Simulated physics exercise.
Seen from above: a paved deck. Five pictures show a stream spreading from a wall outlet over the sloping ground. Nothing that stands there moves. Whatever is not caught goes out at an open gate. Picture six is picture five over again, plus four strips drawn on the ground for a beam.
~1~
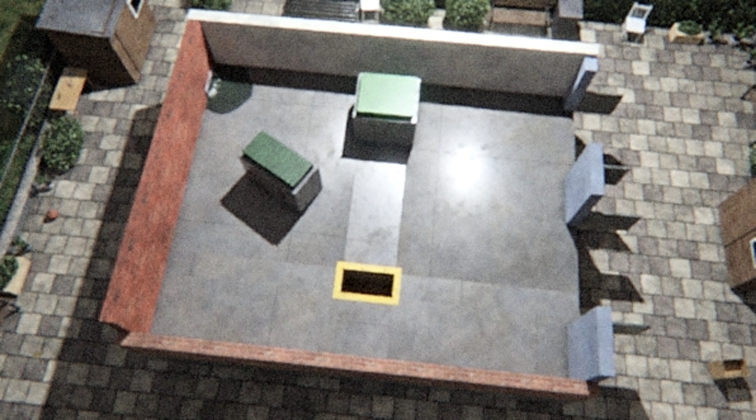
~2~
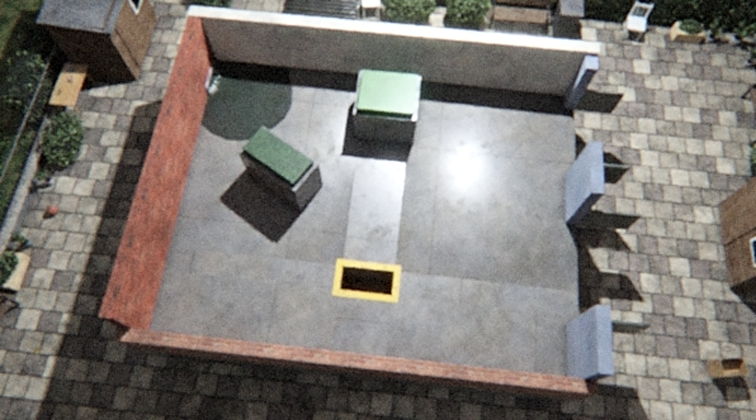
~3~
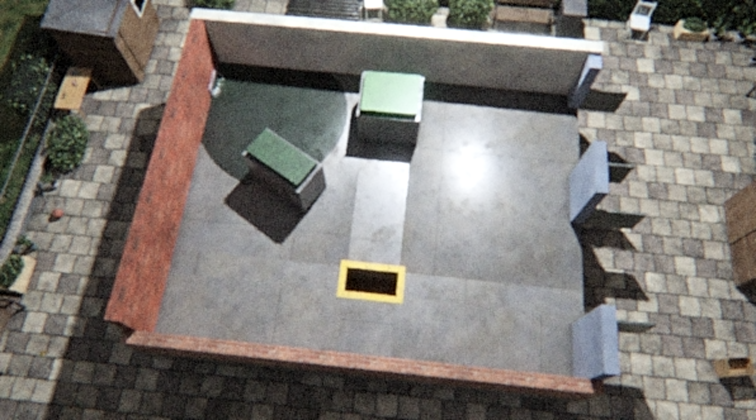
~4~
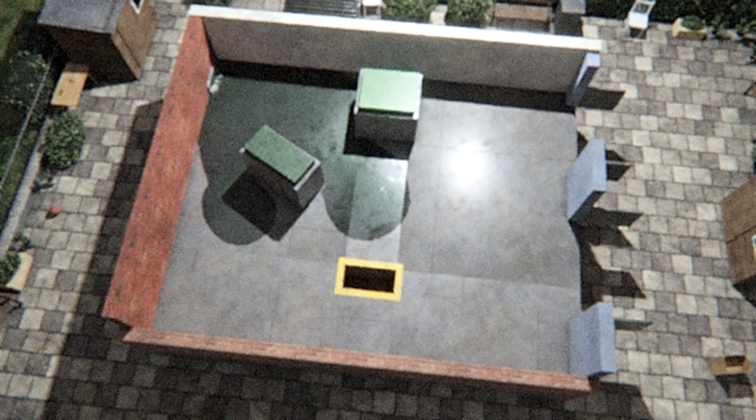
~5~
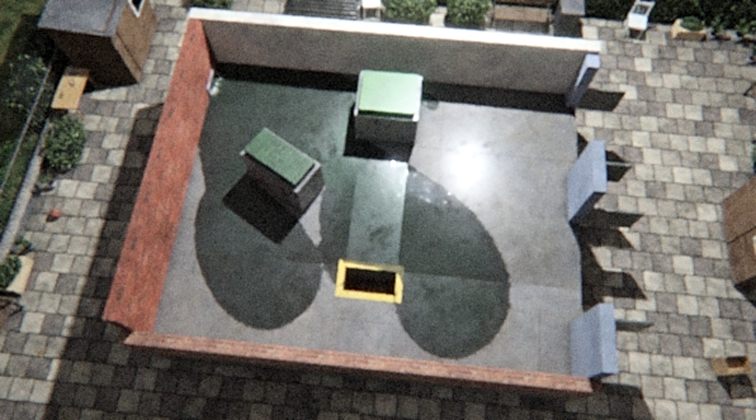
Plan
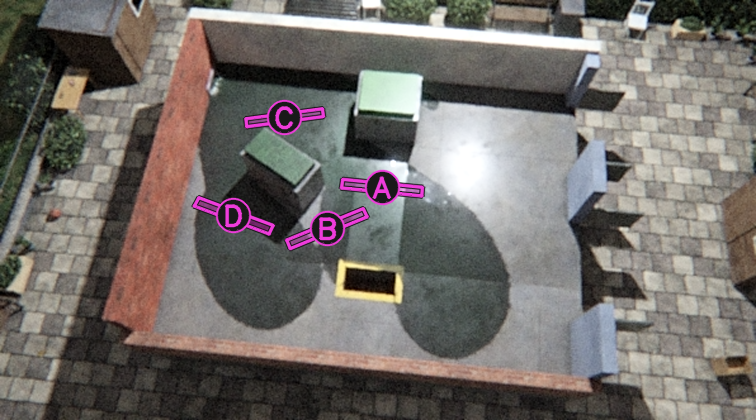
Dark water spreads from the upper left corner of a grey paved deck, seen from high above at a slant, while the view stays almost still. A red wall lines the left, a pale wall the back, two green-topped boxes stand inside, blue gates line the right, and a yellow-edged pit lies low centre. The water slides around both boxes, widens into rounded lobes, and enters the pit.
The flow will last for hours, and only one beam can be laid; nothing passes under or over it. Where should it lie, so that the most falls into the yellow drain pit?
The answer is place D.
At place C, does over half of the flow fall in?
No.
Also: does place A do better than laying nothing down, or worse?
It is worse.
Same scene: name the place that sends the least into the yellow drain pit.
It is B.
On the marked copy, A from (342, 183) to (422, 191); B from (288, 244) to (365, 212); C from (246, 122) to (322, 112); D from (196, 201) to (271, 229).
For place A, about 19 % of the stream runs into the yellow drain pit, about 76 % out by the gates.
For place B, about 4 % of the stream runs into the yellow drain pit, about 93 % out by the gates.
For place C, about 24 % of the stream runs into the yellow drain pit, about 72 % out by the gates.
For place D, about 39 % of the stream runs into the yellow drain pit, about 57 % out by the gates.
